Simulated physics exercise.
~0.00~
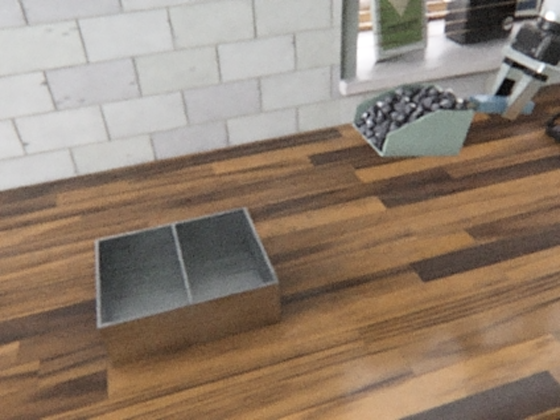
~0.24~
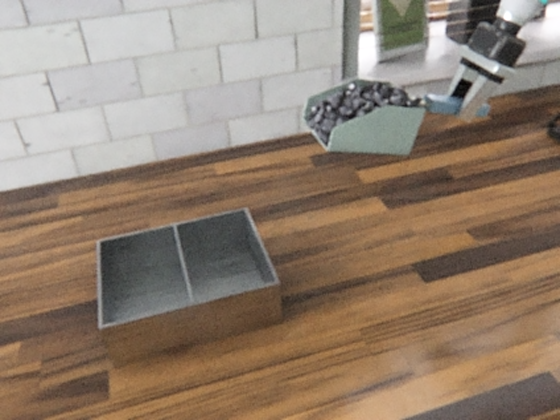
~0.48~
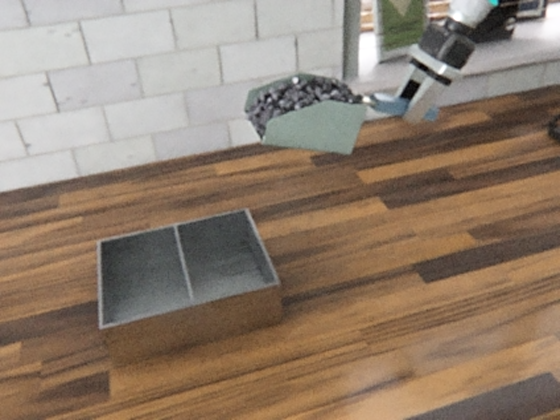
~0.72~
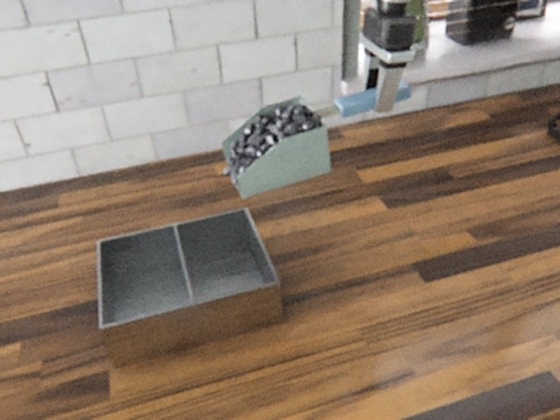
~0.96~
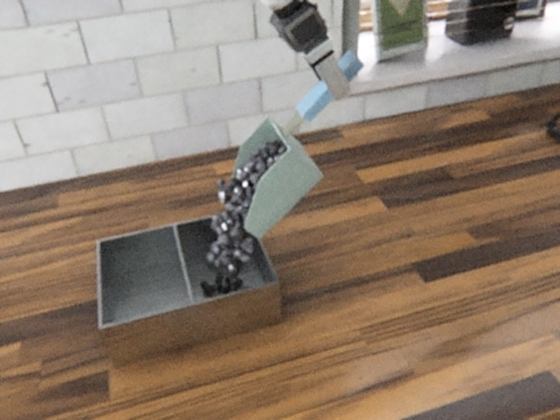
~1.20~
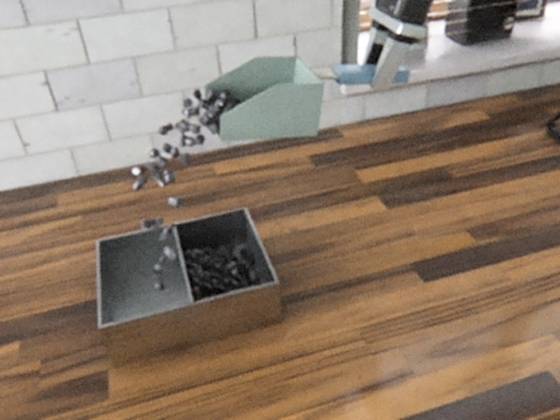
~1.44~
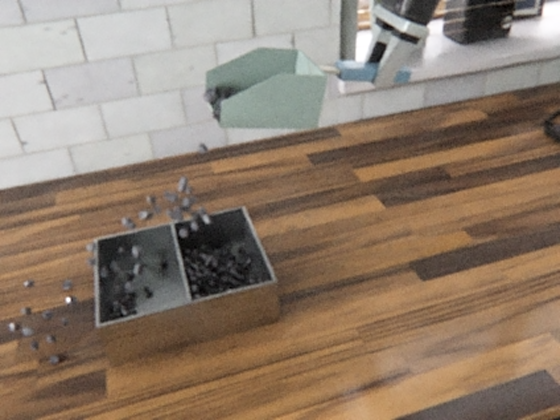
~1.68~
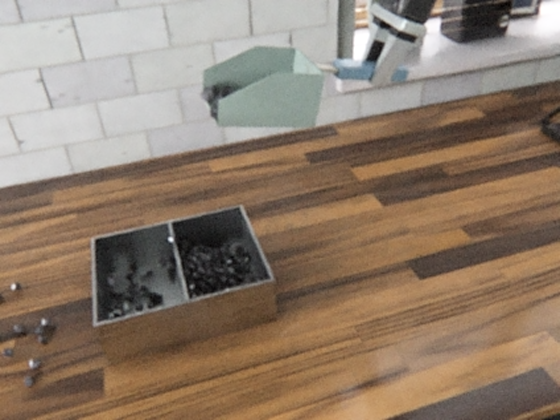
On a wooden countertop by a white brick wall, a robot arm carries a green scoop of dark pebbles left over a divided box, tips it, then lifts and levels it while pebbles spill leftward, leaving the right compartment fuller, some in the left and a few on the counter.
